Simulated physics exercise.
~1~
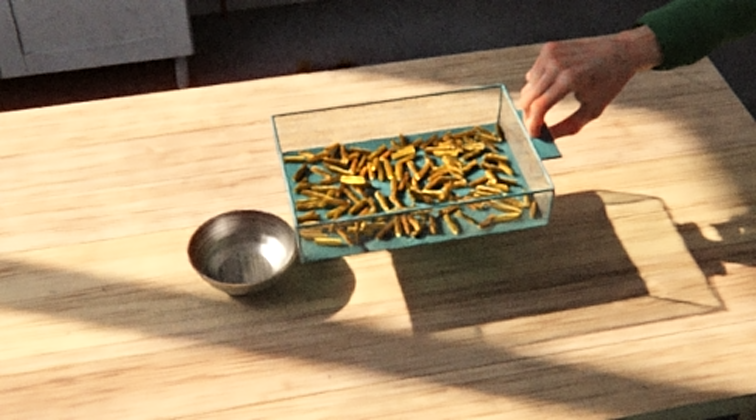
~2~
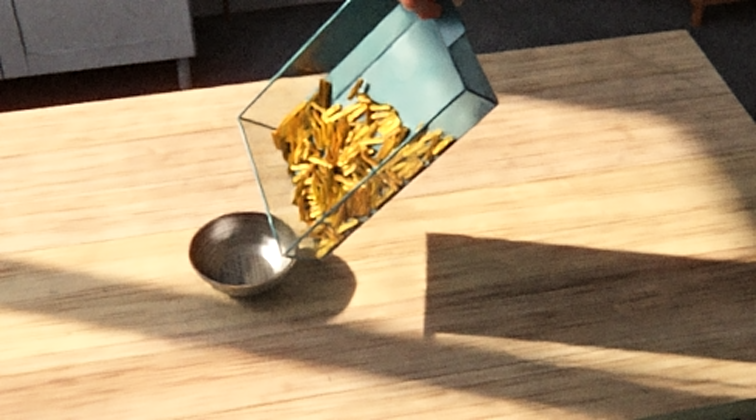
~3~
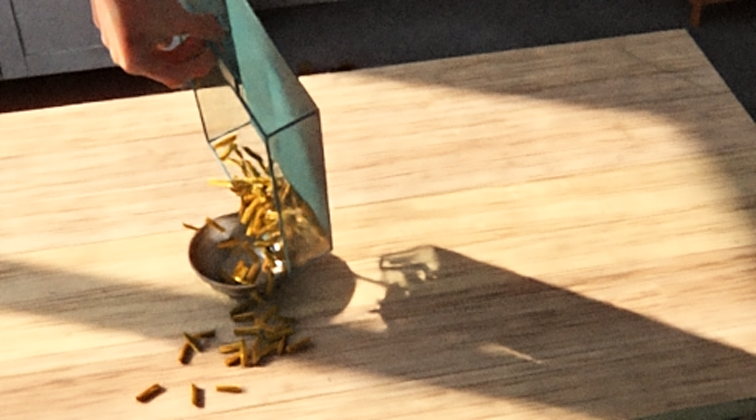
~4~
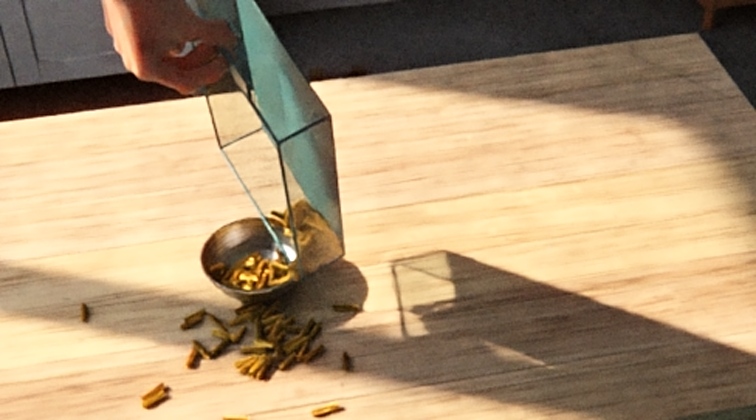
On a wooden table, a hand tips pasta from a tray, partly missing a bowl.
